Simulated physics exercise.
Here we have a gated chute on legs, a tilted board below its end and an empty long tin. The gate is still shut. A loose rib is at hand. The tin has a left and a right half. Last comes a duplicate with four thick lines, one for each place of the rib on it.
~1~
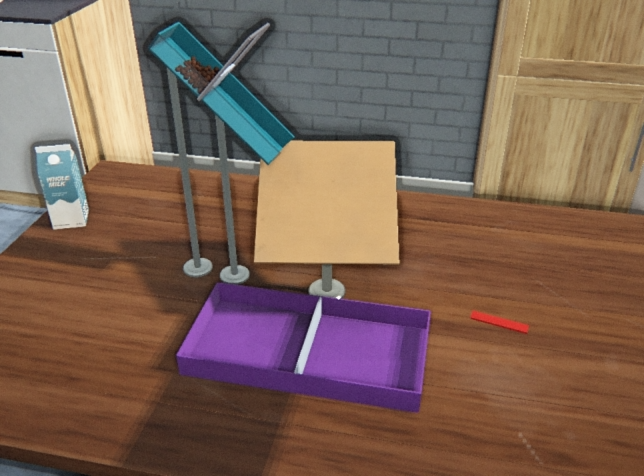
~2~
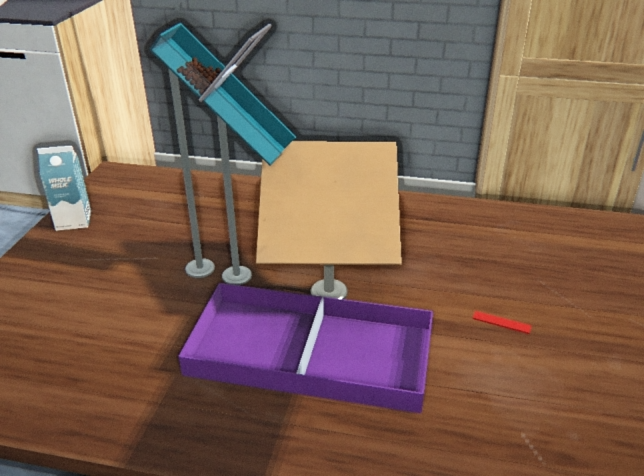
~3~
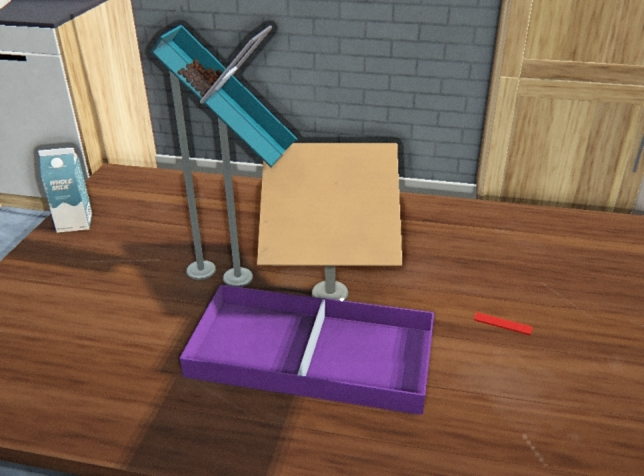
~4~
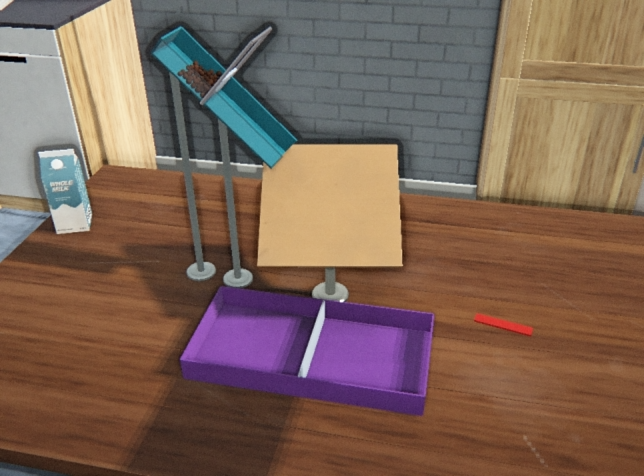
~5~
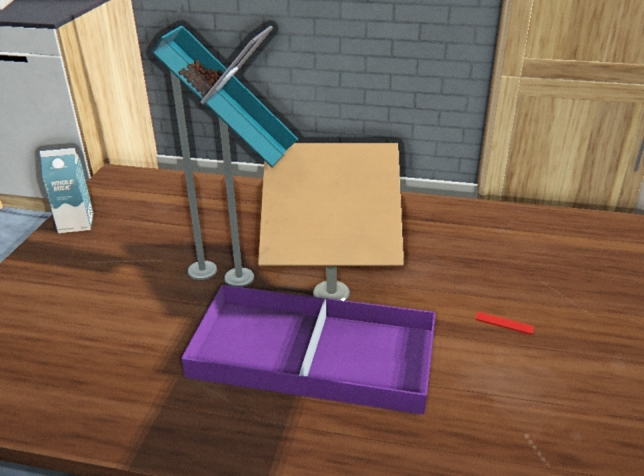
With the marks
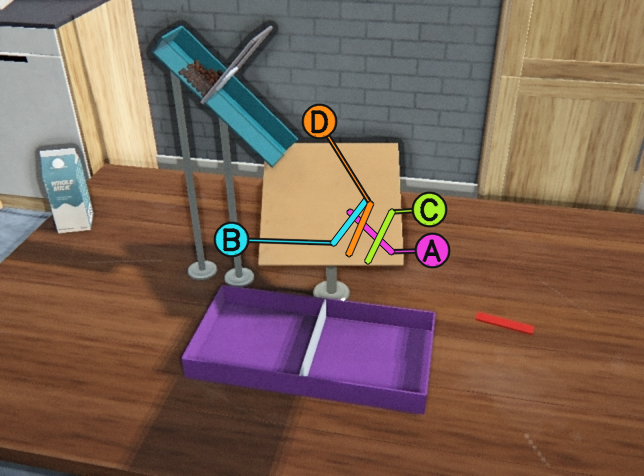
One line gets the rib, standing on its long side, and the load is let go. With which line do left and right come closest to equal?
It is B.
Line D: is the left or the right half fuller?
Right.
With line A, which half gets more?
More lands on the right.
On the marked copy, line A from (350, 212) to (391, 251); line B from (366, 199) to (333, 243); line C from (391, 212) to (367, 261); line D from (370, 204) to (349, 253).
Choosing A, of what is caught, none in the left half, all in the right.
Choosing B, of what is caught, about two thirds in the left half, about a third in the right.
Choosing C, of what is caught, none in the left half, all in the right.
Choosing D, of what is caught, a small part in the left half, nearly all in the right.
